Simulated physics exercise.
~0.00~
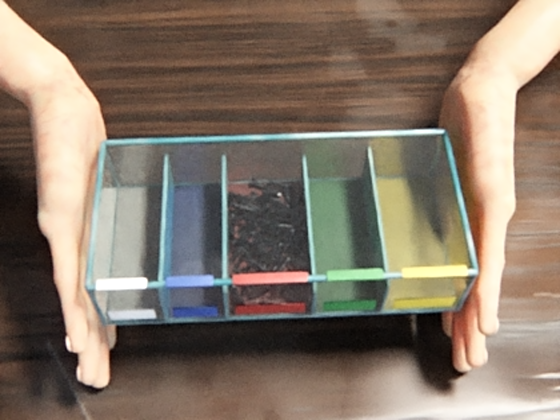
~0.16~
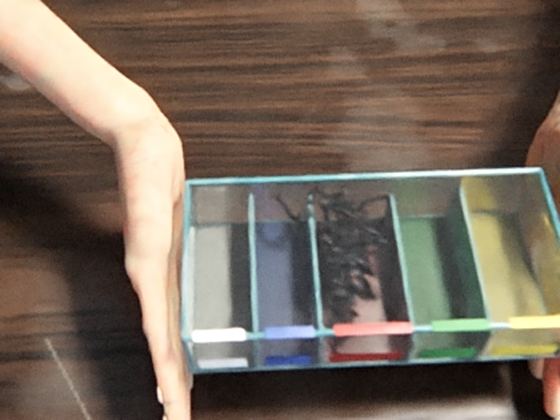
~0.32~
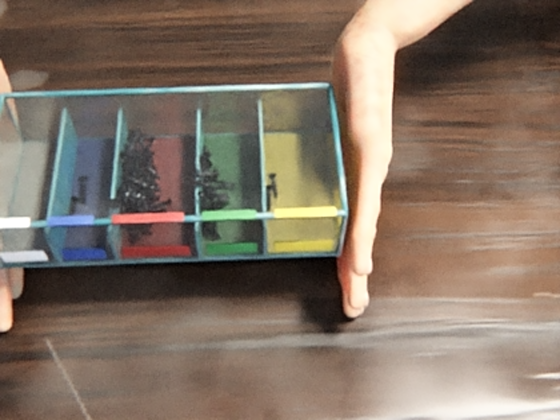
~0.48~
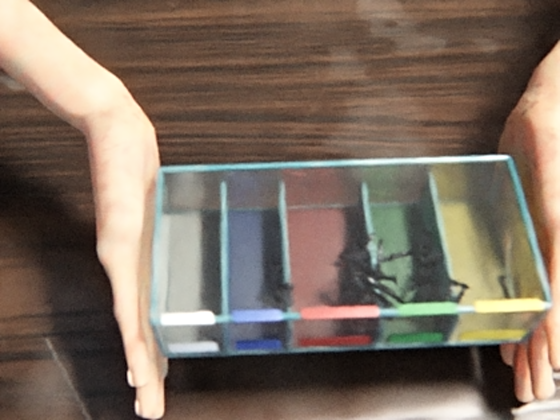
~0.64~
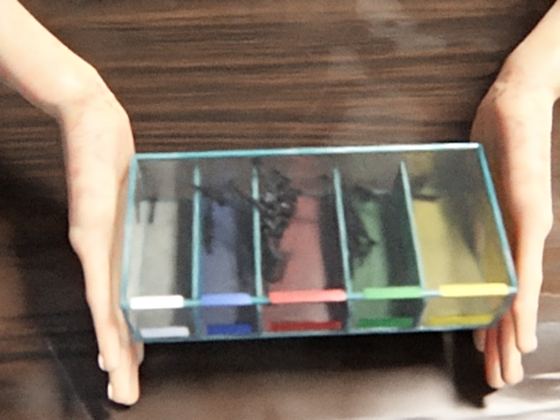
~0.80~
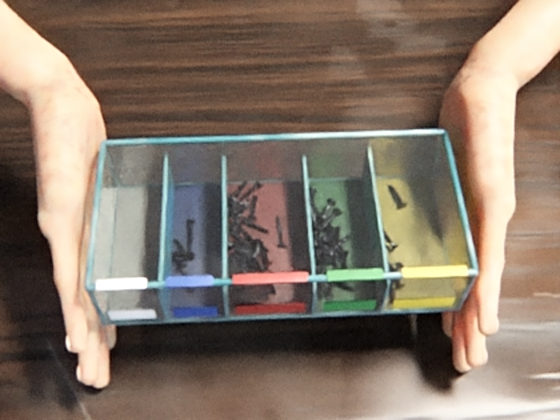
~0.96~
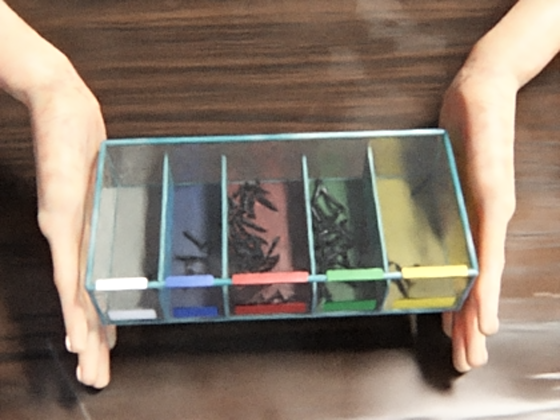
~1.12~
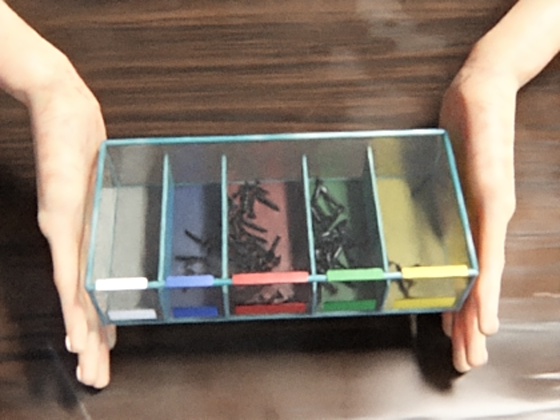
The clip opens on two hands holding a clear lidded box with five compartments, marked white, blue, red, green and yellow from left to right, above a dark wooden table. A heap of small black screws fills the red section. The hands shift the box to the right, then swing it far left, and screws spill into the neighbouring sections. They swing it right again, scattering the pieces further, before bringing it back to the middle. The box stops, and the screws settle mostly in red and green, with a few in blue and yellow and none in white.
